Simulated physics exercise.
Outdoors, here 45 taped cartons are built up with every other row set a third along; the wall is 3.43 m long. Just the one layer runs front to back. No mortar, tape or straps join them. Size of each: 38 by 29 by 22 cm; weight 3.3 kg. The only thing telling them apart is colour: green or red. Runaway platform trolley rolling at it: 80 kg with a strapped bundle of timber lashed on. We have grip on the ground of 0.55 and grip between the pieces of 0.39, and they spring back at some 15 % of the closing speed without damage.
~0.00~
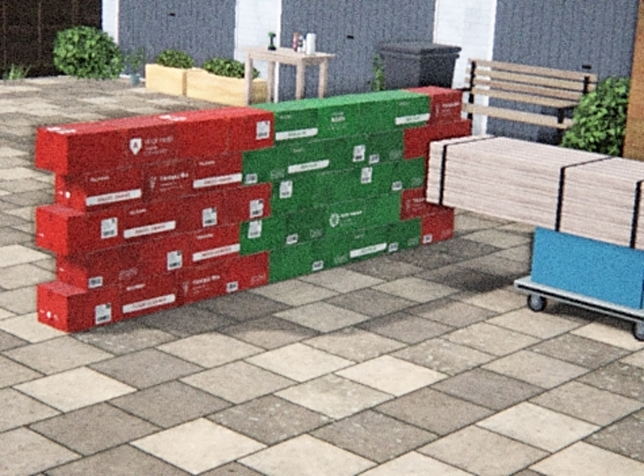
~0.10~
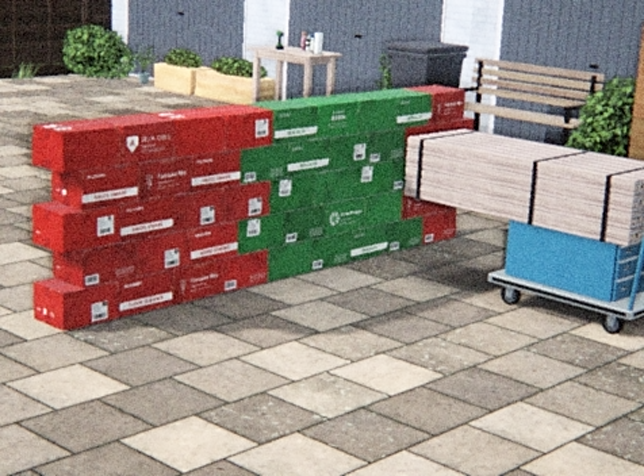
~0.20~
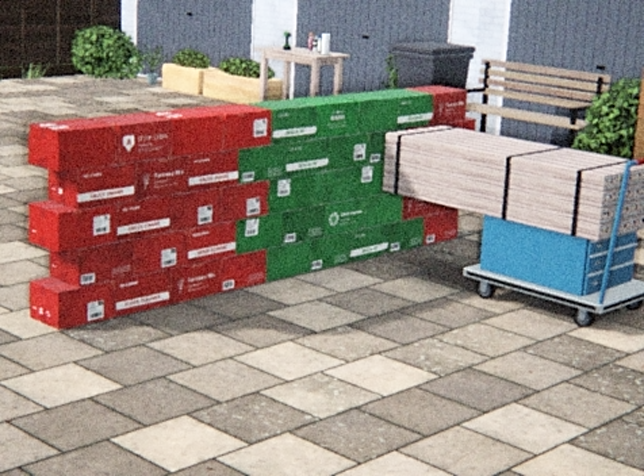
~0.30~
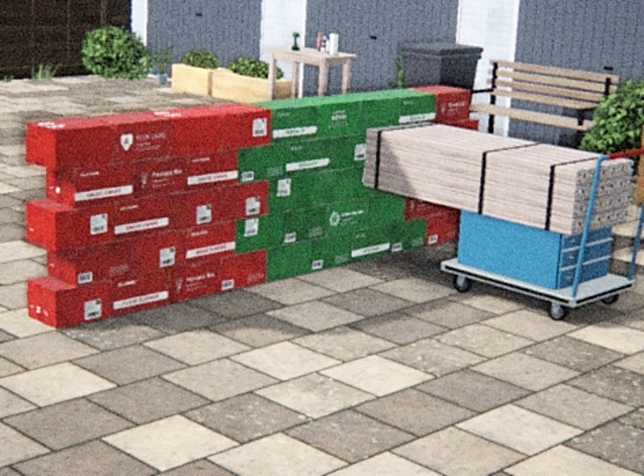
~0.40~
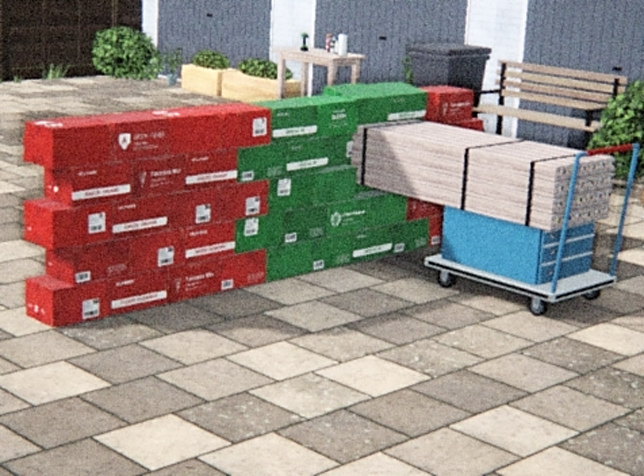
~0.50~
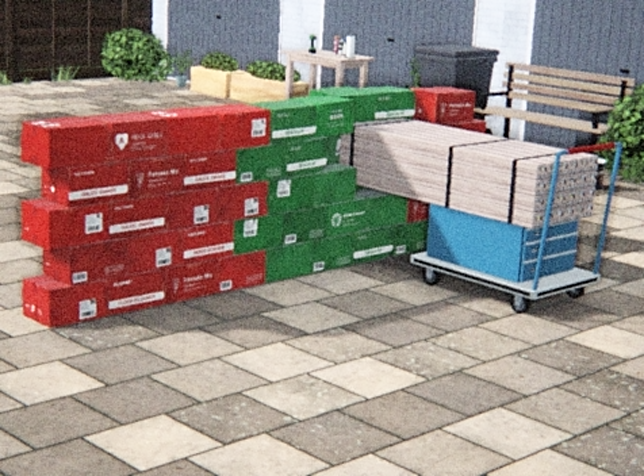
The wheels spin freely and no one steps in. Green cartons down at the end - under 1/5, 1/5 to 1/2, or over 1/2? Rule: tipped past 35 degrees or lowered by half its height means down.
1/5 to 1/2.
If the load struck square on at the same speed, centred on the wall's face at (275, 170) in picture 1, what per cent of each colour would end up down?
For red it's 20 per cent, for green 20 per cent.
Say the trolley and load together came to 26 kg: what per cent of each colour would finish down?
Down at the end: Red 10 per cent, green 40 per cent.
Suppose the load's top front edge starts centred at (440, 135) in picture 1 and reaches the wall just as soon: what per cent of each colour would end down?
Red 10%, green 40%.
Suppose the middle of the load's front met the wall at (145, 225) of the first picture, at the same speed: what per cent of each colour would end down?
Result - red: 50 percent, green: 0 percent.
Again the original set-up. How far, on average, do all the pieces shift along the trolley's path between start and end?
Roughly 20 cm.
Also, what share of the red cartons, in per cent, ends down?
For red, it's 0 per cent down at the end.
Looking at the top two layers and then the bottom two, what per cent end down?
30% and 0%.
After 0.74 s, load 50 cm past the wall's line, still rolling; 5 of the 20 green cartons down (6 of 45 in all colours); top green carton 30° from how it stood, 22 cm lower.
After 1.16 s, load 88 cm past the wall's line, still rolling; 7 of the 20 green cartons down (8 of 45 in all colours); top green carton upside down.
In the end (2.3 s), load 98 cm past the wall's line, stopped; 7 of the 20 green cartons down (8 of 45 in all colours); top green carton on its side; top red carton unmoved. That is 35 per cent. From the last view, middles, top green carton near (289, 172), top red carton near (125, 136).
